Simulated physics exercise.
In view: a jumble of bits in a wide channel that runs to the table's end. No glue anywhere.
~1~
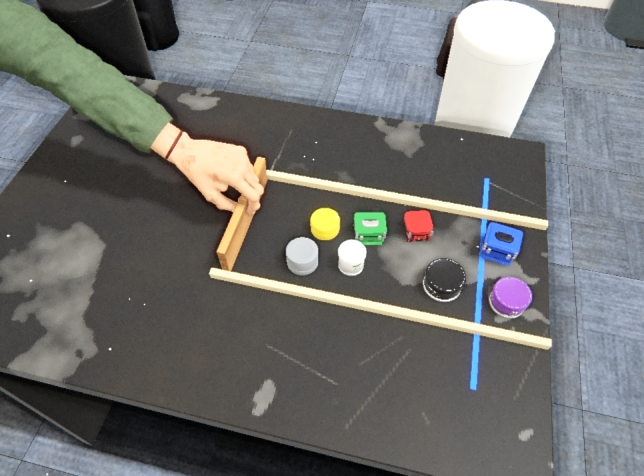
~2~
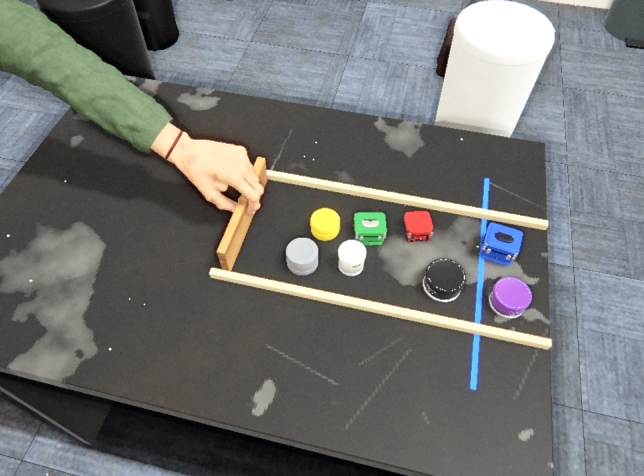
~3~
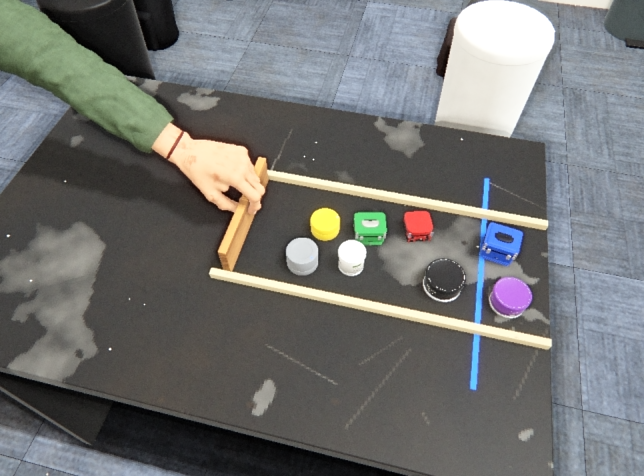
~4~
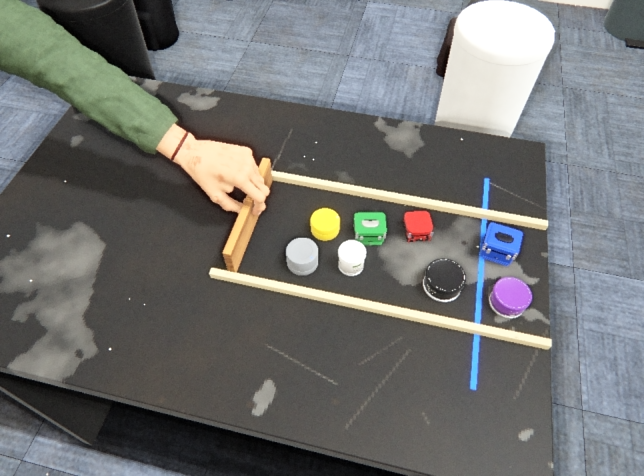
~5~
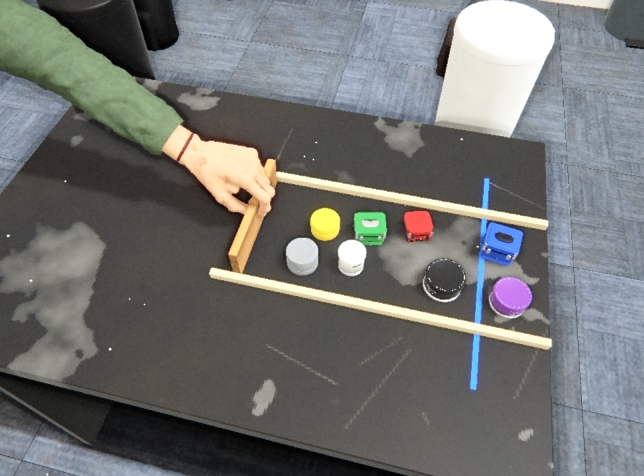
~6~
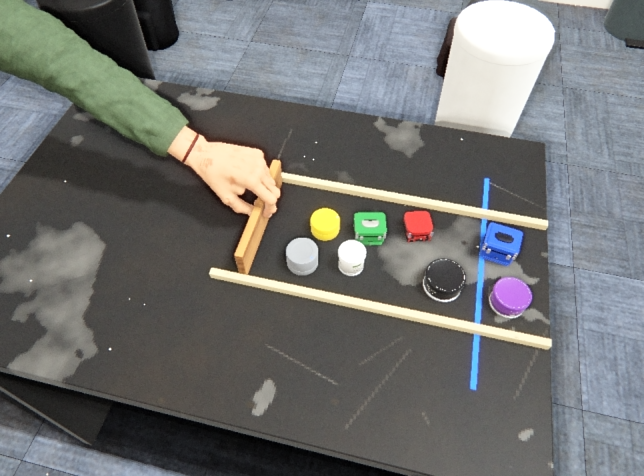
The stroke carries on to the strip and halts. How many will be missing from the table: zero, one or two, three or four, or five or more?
In the end the number that fall off is one or two.
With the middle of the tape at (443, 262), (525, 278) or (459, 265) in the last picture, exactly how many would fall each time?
It would be 0, 5 and 0.
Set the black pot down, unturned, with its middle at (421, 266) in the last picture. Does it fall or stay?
It remains up.
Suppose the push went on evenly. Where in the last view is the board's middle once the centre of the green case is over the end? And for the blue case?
About (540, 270), and (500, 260) for the other.
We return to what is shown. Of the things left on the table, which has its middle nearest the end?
The blue case ends nearest.
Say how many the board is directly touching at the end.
In contact: 2.
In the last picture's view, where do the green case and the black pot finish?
The green case at (517, 249), the black pot at (536, 316).
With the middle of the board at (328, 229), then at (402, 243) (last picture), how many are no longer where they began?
4 and 6.
Soon after, none off yet; purple pot at rest near (510, 298); blue case at rest near (500, 244); black pot at rest near (444, 280).
In the end, the number that fall off is one or two; gone, purple pot.
